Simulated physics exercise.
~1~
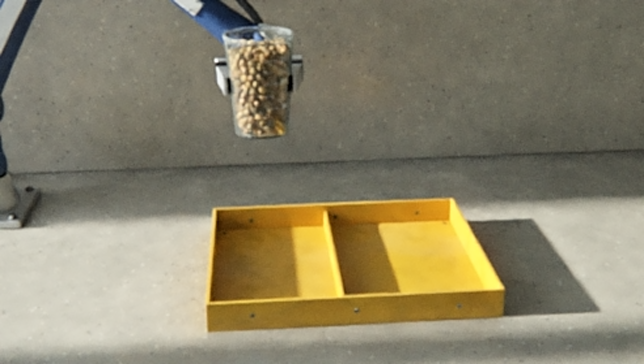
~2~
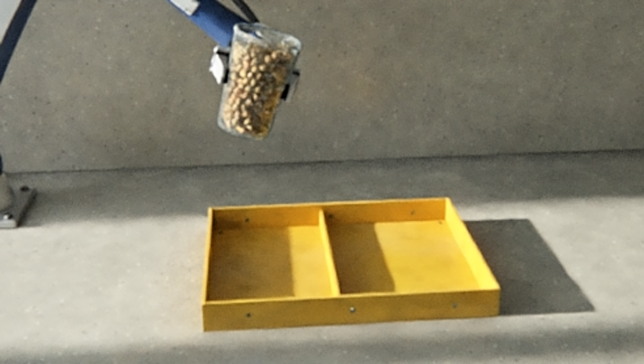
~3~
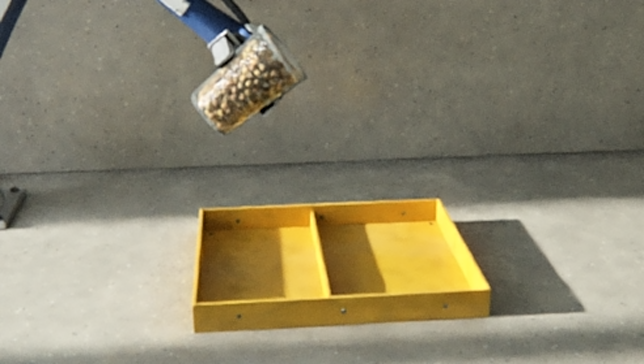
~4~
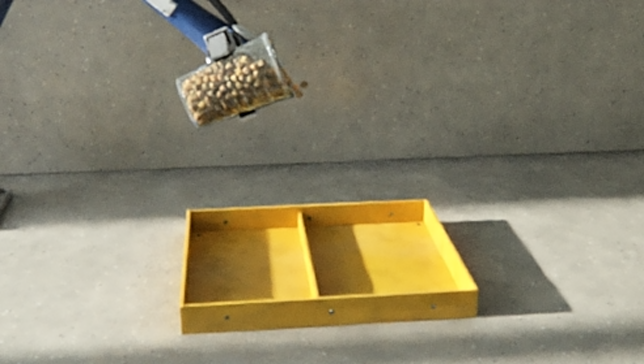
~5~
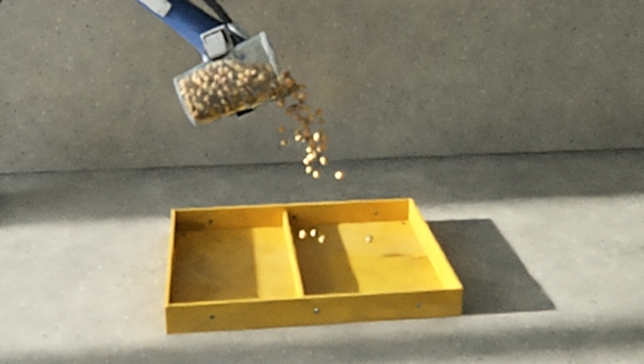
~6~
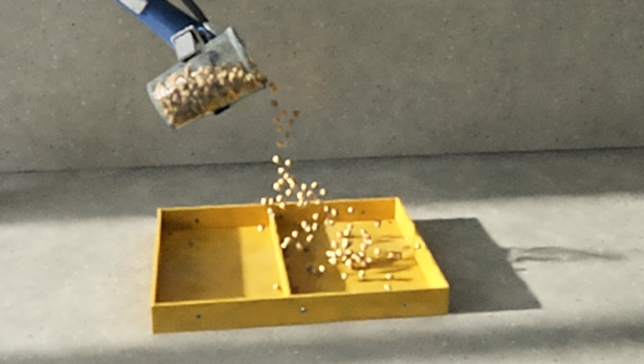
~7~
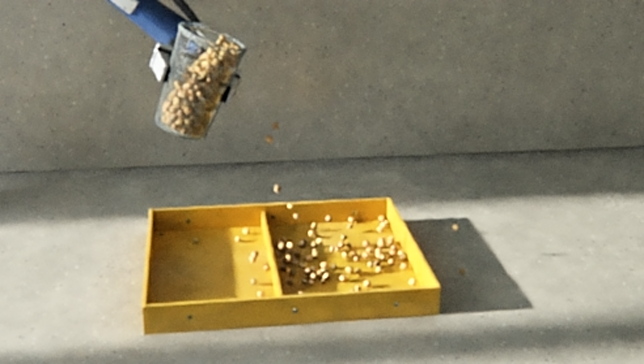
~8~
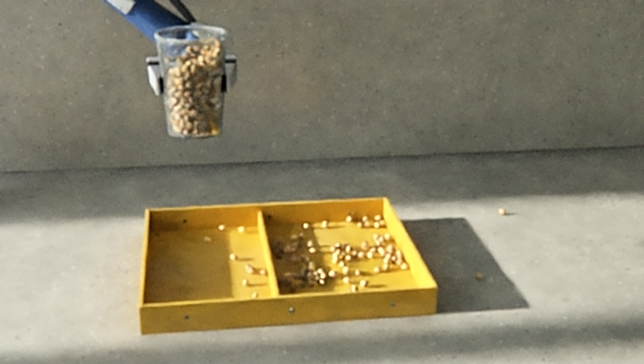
A clear cup full of dried chickpeas, gripped by a blue robot arm, hangs upright above a yellow tray divided in two by a cross wall. The arm tips the cup to the right until it lies nearly on its side, and chickpeas begin spilling over the rim. They fall in a loose stream, bouncing and scattering mostly across the right part of the tray. The cup then swings back upright, ending the pour. Most chickpeas remain in the cup, while a few rest in the left part and a couple lie on the grey surface outside.
